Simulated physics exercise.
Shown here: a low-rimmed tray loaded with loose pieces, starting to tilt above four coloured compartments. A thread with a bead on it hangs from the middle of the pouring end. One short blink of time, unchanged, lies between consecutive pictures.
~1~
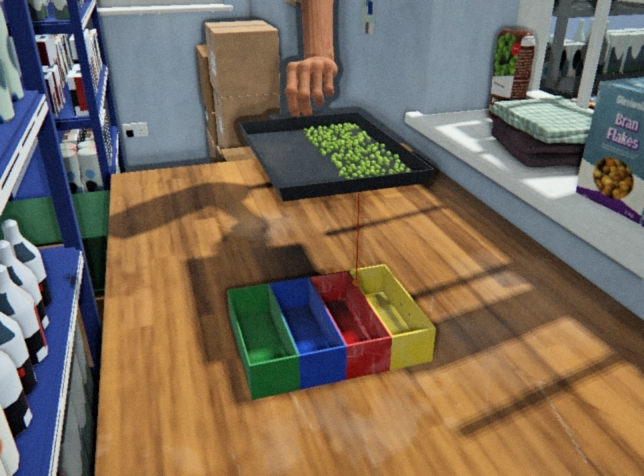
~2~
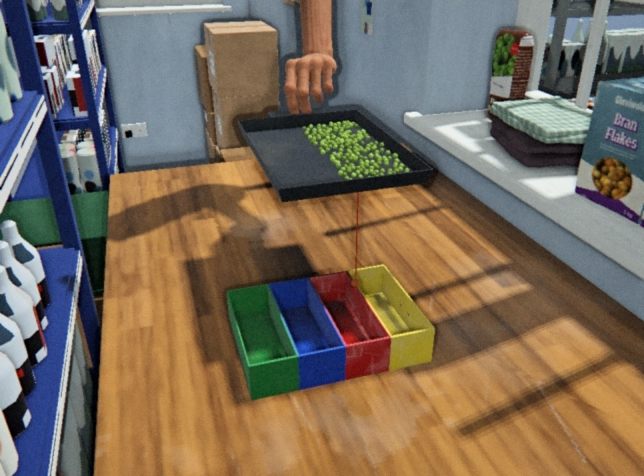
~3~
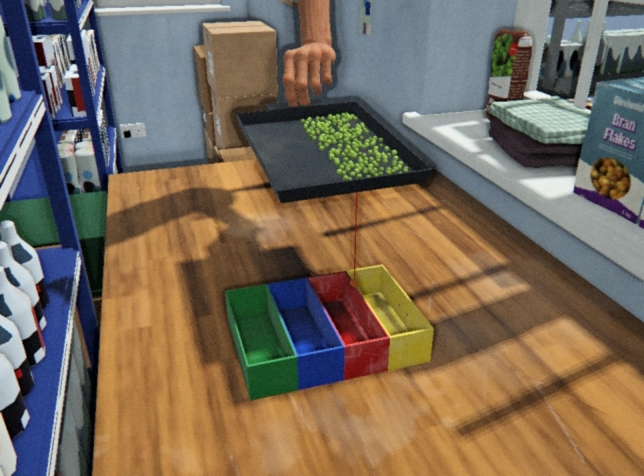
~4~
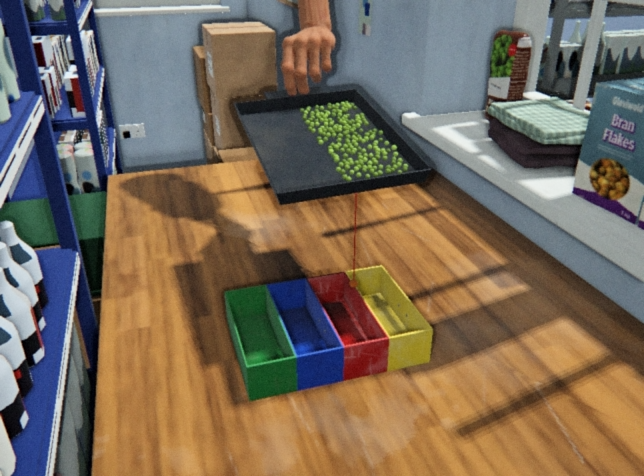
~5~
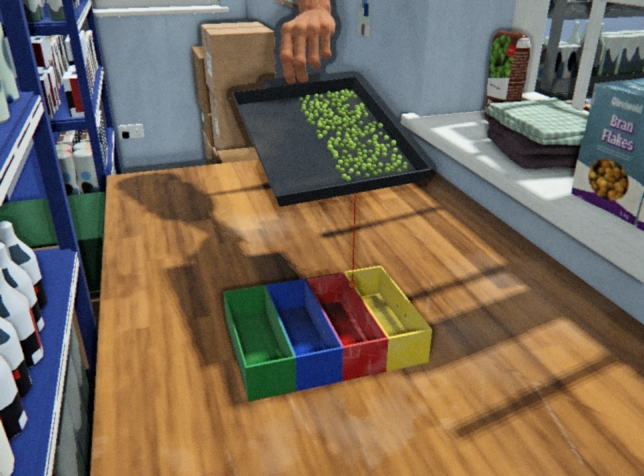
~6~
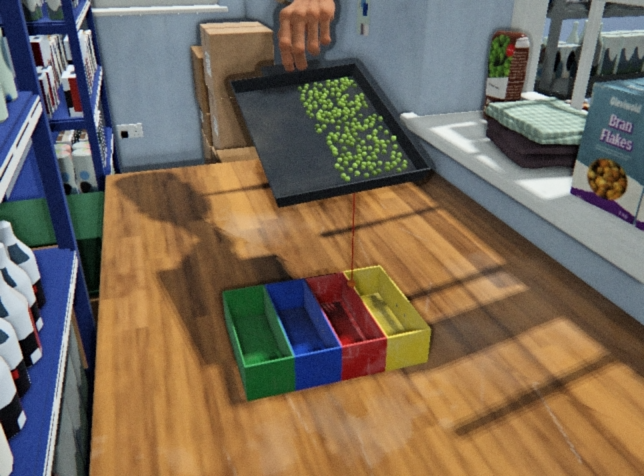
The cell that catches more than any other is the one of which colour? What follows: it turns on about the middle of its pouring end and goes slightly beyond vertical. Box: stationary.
It is the blue one.
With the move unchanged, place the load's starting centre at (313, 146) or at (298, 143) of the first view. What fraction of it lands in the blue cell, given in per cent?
Estimate: 70 % first, 60 % second.
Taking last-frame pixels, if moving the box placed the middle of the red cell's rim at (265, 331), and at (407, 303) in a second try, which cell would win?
First try: That yellow cell. Second try: That green cell.
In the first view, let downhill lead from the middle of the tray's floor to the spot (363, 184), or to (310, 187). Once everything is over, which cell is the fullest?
First try: That yellow cell; second try: The cell in blue.
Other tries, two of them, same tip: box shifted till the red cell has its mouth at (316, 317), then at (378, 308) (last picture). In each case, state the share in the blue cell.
First position: Some 30 %; second position: Some 30 %.
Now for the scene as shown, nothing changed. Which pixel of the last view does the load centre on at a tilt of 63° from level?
Somewhere around pixel (332, 192) in the last picture.
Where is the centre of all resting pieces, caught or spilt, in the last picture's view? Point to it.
Centre at rest, last view: Approx. (316, 353).
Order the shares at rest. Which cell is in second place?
Behind the top one comes that red cell.
Shortly afterwards, tray tipped steeply; the bulk on the tray; only a few in the blue cell; only a few in the green cell; a little falling or outside the box.
Next, tray tipped past a quarter turn; near a third on the tray; a little in the blue cell; a little in the red cell; a little in the green cell; only a few in the yellow cell; near a third falling or outside the box.
Some moments later, tray tipped past a quarter turn; near half in the blue cell; near a quarter in the red cell; a little in the green cell; a little in the yellow cell; only a few falling or outside the box.
In the end, tray tipped past a quarter turn; near half in the blue cell; near a quarter in the red cell; a little in the green cell; a little in the yellow cell; only a few outside the box.
